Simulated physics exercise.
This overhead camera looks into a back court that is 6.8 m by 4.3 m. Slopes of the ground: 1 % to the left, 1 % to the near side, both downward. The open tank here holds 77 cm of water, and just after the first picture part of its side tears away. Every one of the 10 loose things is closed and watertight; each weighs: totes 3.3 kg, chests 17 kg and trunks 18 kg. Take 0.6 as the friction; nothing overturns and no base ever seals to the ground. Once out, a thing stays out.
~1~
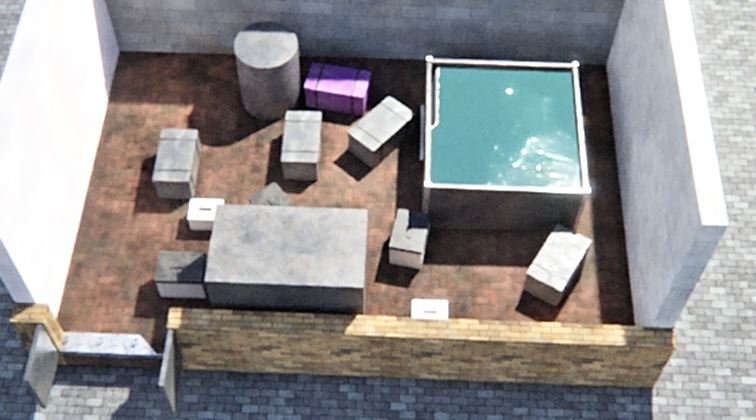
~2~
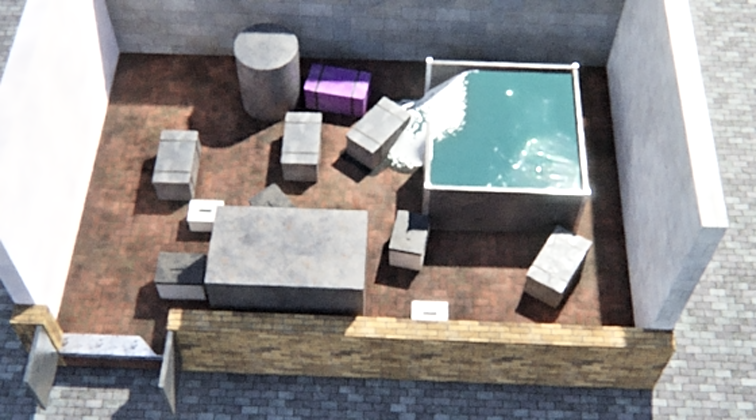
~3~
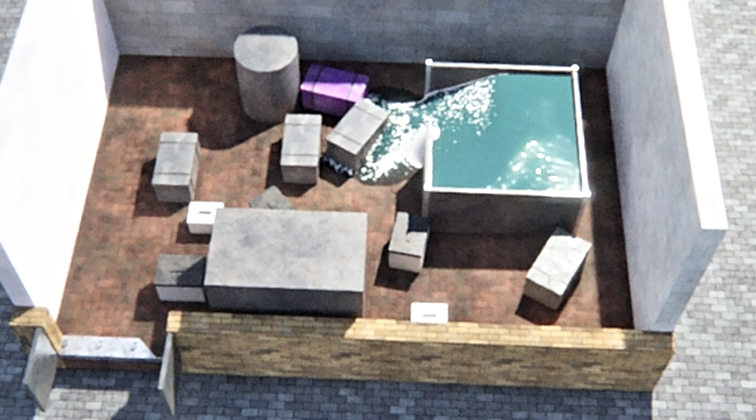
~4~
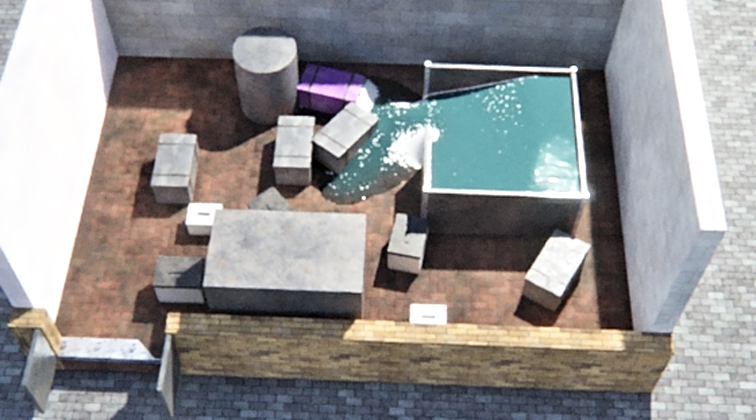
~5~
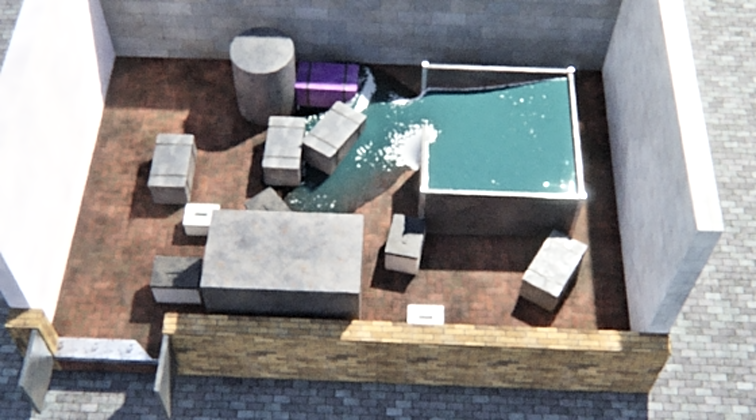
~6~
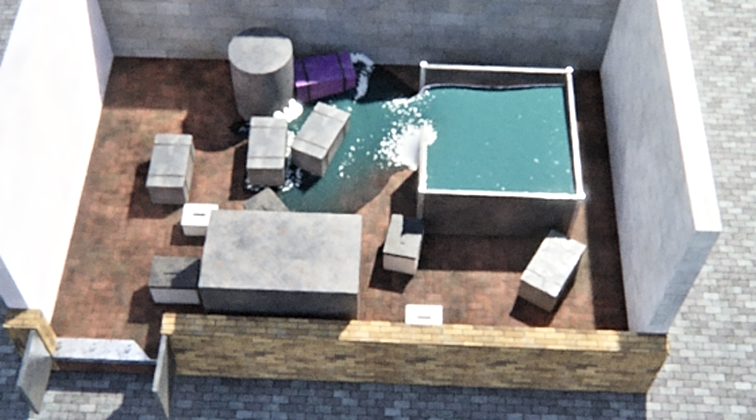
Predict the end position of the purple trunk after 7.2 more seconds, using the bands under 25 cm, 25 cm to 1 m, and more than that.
The purple trunk ends more than 1 m from its starting spot.
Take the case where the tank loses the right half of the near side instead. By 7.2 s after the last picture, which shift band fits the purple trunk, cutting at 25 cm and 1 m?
My answer is that the purple trunk edges over slightly.
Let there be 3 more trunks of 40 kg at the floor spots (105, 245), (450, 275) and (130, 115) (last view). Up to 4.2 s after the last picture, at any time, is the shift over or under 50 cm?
Note, same order as listed: Beyond the limit, inside the limit, beyond the limit.
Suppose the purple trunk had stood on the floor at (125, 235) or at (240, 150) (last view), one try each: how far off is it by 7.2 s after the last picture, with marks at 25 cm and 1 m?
From the first place it goes well off; from the second it goes well off.
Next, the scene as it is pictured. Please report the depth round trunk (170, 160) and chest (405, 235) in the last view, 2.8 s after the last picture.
First about 19 cm, second about 1 cm.
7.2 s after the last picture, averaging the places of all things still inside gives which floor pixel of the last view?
Roughly at (413, 245).
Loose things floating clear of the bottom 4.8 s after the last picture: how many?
At that instant the tally stands at 3.
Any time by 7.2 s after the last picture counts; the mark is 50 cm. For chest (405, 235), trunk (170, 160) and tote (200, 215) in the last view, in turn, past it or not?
Item by item, they came out below the mark, above the mark and above the mark.
Then, 0.9 s after the last picture the purple trunk is near (319, 48), 0.5 m from its start, afloat; 0 of 10 are out; 2 afloat.
Then, 2.8 s after the last picture the purple trunk is near (398, 54), 1.0 m from its start, aground; 1 of 10 are out; 3 afloat.
Then, 4.8 s after the last picture the purple trunk is near (526, 68), 2.6 m from its start, afloat; 4 of 10 are out; 3 afloat.
Then, 7.2 s after the last picture the purple trunk is near (580, 85), 3.2 m from its start, aground; 5 of 10 are out; 1 afloat.
